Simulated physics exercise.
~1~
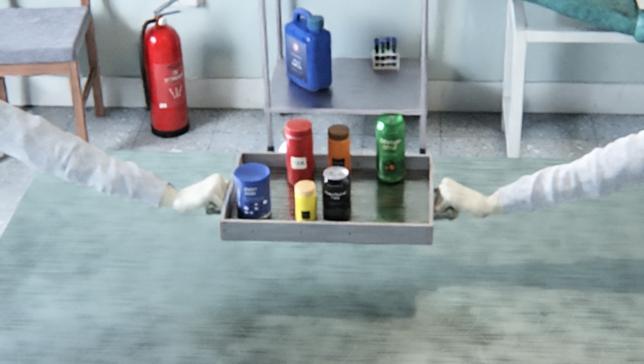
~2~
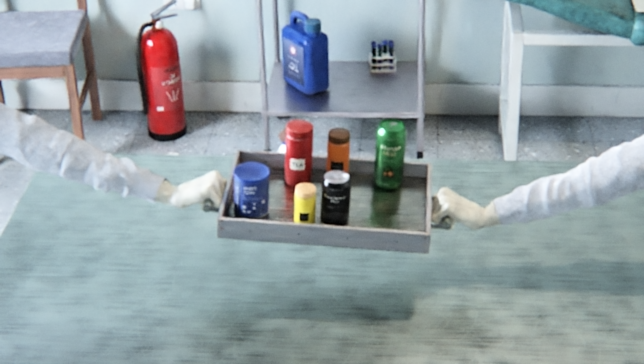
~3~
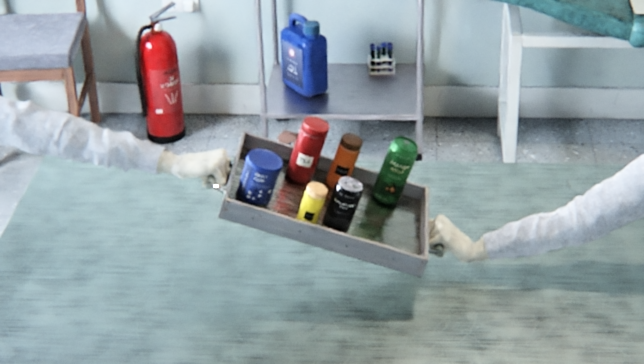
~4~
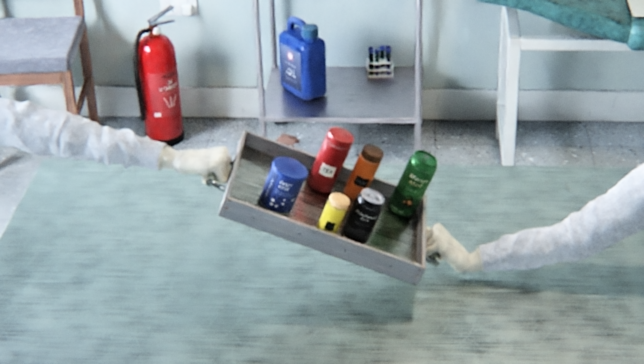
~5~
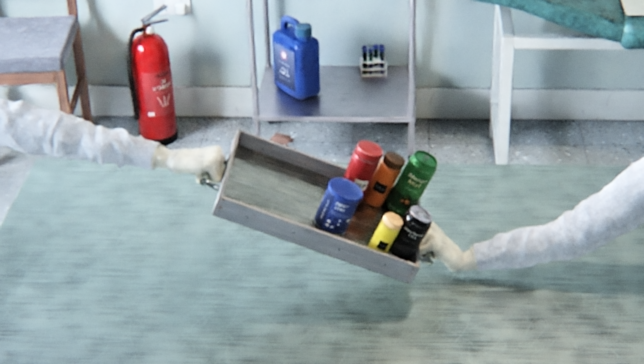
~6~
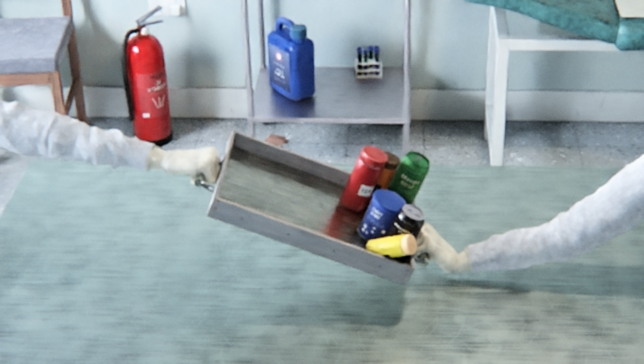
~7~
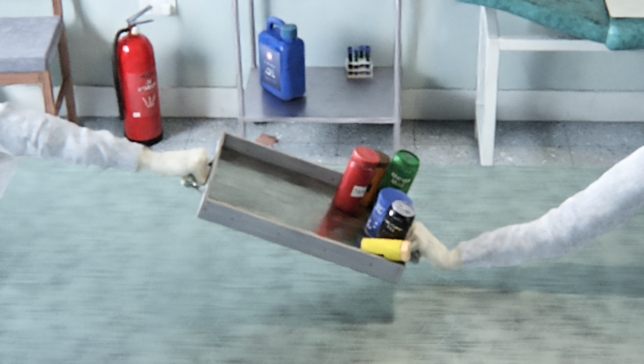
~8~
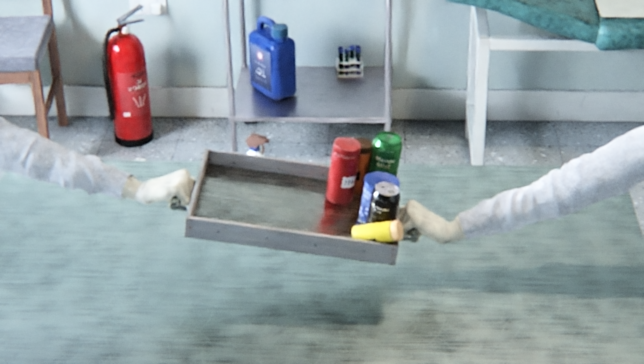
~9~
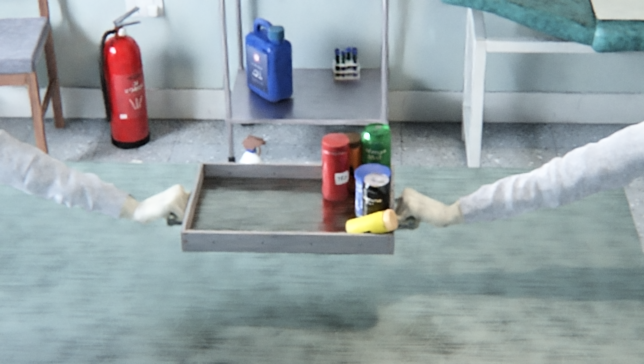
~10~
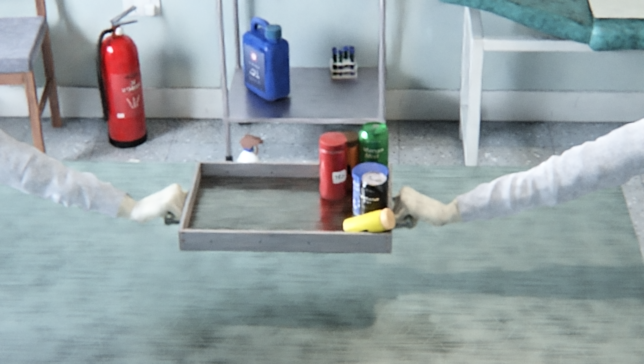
In this clip, two gloved hands tip a tray of six colored containers down to the right, and the containers slide to that end, where the yellow one topples. The hands level the tray, leaving the yellow container on its side and the others upright, bunched at the right.
